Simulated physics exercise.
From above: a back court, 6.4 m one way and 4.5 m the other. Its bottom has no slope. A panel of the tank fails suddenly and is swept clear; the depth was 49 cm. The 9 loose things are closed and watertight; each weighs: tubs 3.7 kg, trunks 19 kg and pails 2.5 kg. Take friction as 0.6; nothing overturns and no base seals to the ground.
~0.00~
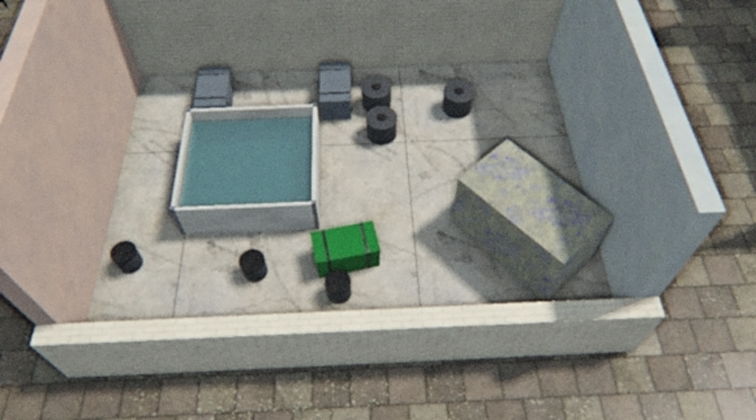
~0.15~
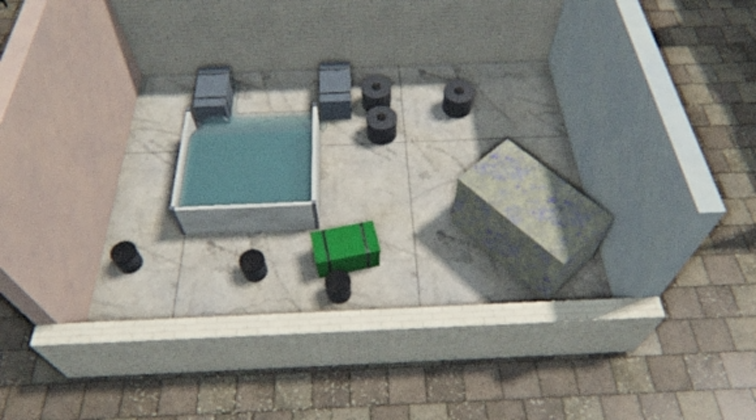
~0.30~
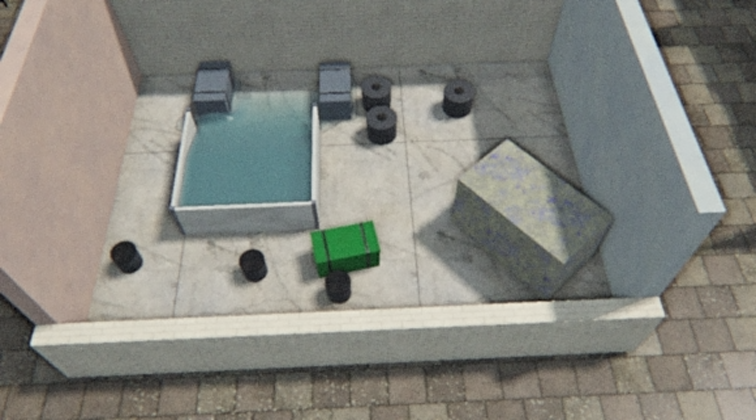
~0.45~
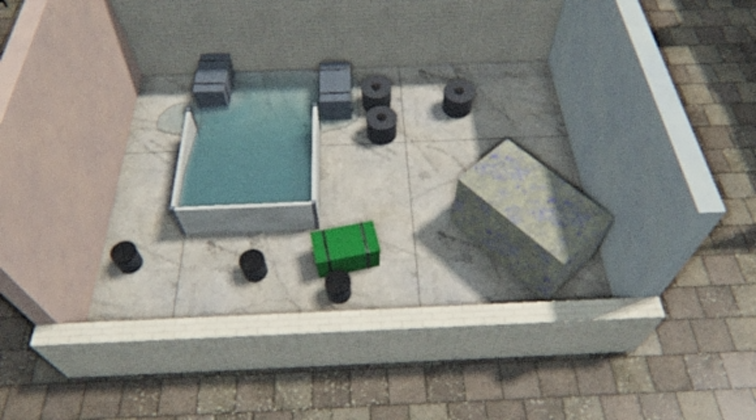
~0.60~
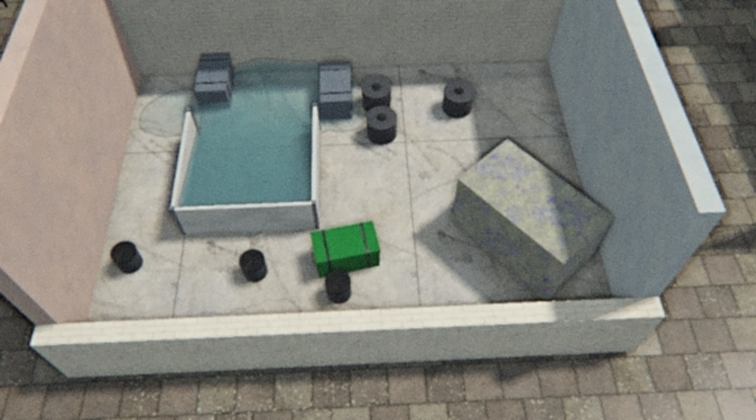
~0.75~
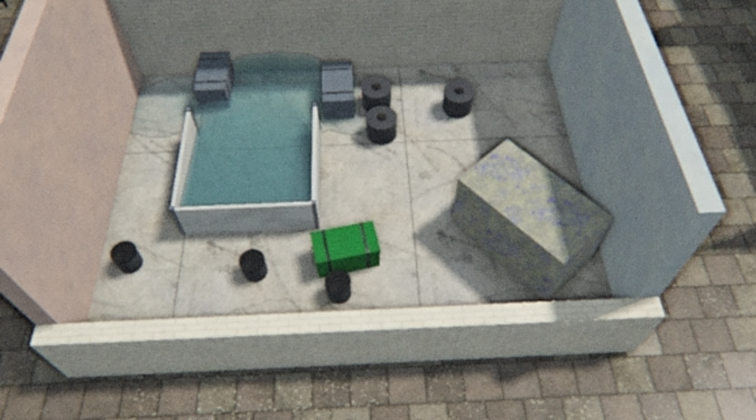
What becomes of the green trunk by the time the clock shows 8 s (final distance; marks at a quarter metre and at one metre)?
The green trunk barely shifts.
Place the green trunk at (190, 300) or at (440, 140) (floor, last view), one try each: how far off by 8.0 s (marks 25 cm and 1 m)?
In that order: It gets carried off; it moves a short way.
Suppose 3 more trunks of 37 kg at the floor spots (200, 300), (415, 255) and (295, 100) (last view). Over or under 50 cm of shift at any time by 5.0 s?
In that order: Less, under, past it.
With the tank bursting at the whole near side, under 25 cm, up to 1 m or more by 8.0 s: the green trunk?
In that case the green trunk gets carried off.
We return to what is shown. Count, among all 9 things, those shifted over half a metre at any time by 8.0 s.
I count 8.
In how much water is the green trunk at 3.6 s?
About 0 cm.
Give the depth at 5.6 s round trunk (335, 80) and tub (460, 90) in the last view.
About 2 and 14 cm.
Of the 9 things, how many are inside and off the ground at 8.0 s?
At that moment 6.
After 1.6 s the green trunk is near (345, 241), 0.0 m from its start, aground; 1 afloat.
After 3.6 s the green trunk is near (345, 241), 0.0 m from its start, aground; 2 afloat.
After 5.6 s the green trunk is near (345, 241), 0.0 m from its start, aground; 2 afloat.
After 8.0 s the green trunk is near (345, 241), 0.0 m from its start, aground; 6 afloat.
